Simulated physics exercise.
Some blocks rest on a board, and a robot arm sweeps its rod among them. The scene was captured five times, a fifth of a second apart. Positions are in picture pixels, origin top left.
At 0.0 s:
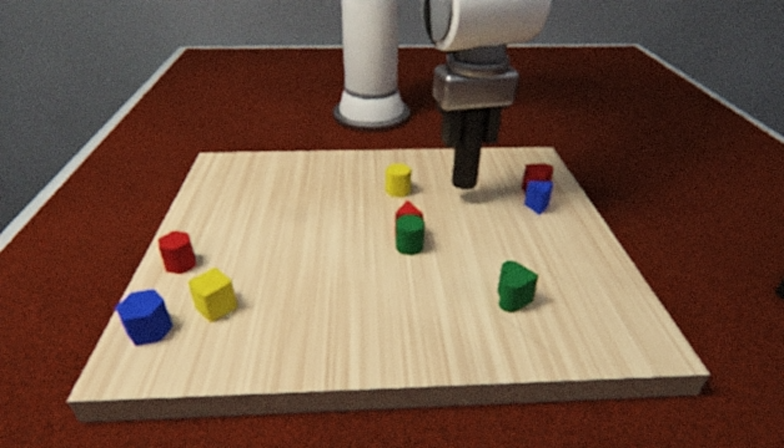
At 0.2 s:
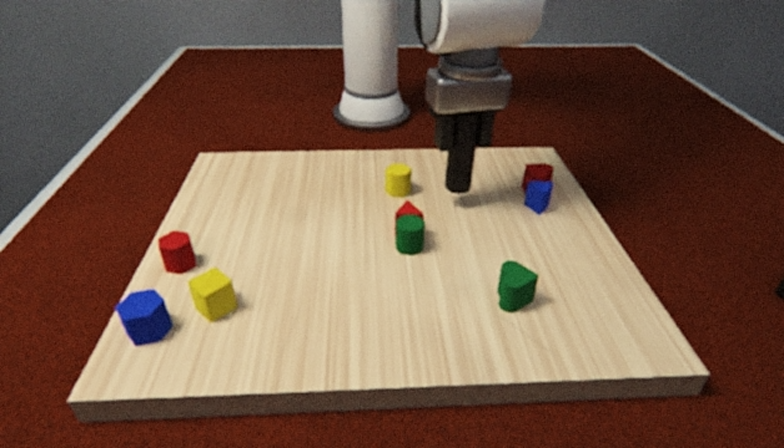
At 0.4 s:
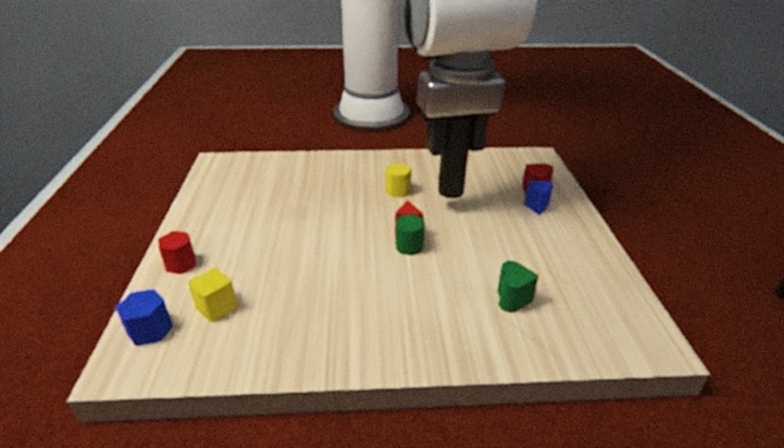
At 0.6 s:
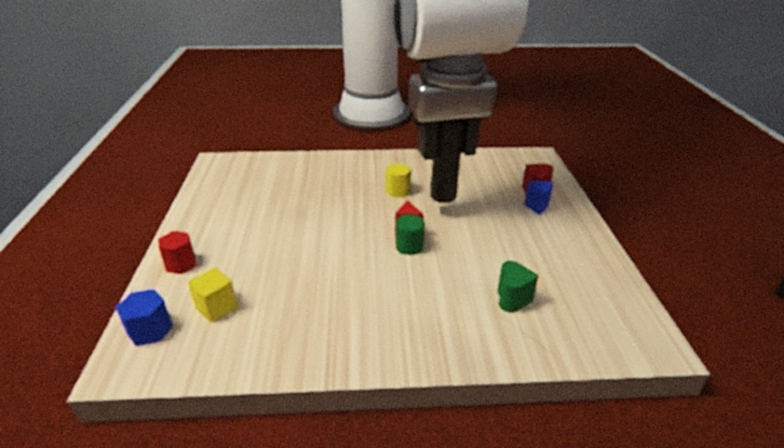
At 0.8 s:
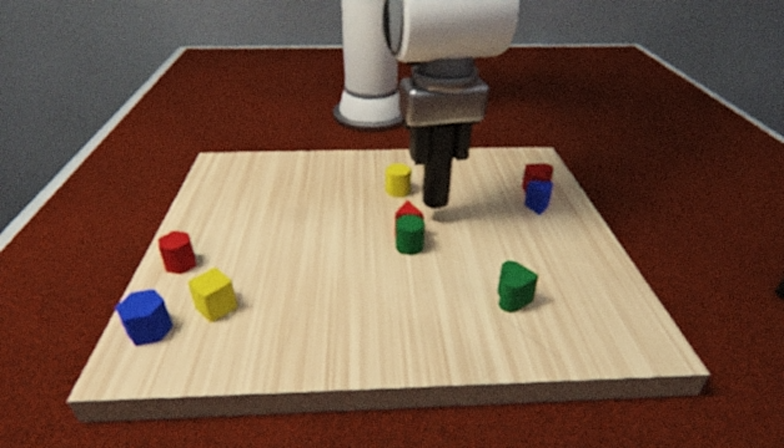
In the video, a robot arm above a wooden board with scattered red, blue, yellow and green blocks moves its dark rod slowly left and slightly toward the viewer, nearing the small red and green blocks, while the blocks stay still.
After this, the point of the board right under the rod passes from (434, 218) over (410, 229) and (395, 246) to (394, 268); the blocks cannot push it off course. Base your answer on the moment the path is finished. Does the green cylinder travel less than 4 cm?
Short answer: No.
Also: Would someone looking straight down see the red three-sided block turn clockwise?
Final answer: Yes.
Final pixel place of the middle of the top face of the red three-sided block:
It is going to be at (368, 246).
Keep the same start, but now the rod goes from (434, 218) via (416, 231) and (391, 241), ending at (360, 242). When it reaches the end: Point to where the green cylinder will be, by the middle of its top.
Its top centre lands on (401, 234).
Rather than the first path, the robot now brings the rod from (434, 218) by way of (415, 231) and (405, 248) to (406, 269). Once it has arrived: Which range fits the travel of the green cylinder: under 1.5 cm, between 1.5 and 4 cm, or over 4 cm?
It's set to move over 4 cm.
The first path, step by step. One third of the way, rod at (410, 213); red three-sided block at (396, 215), turned 20° anticlockwise; green cylinder at (408, 228).
Two thirds of the way, rod at (395, 230); red three-sided block at (376, 232), turned 35° anticlockwise; green cylinder at (405, 240).
At the end, rod at (394, 251); yellow hexagon not moved; red three-sided block at (368, 246), turned 40° clockwise; green cylinder at (414, 259).
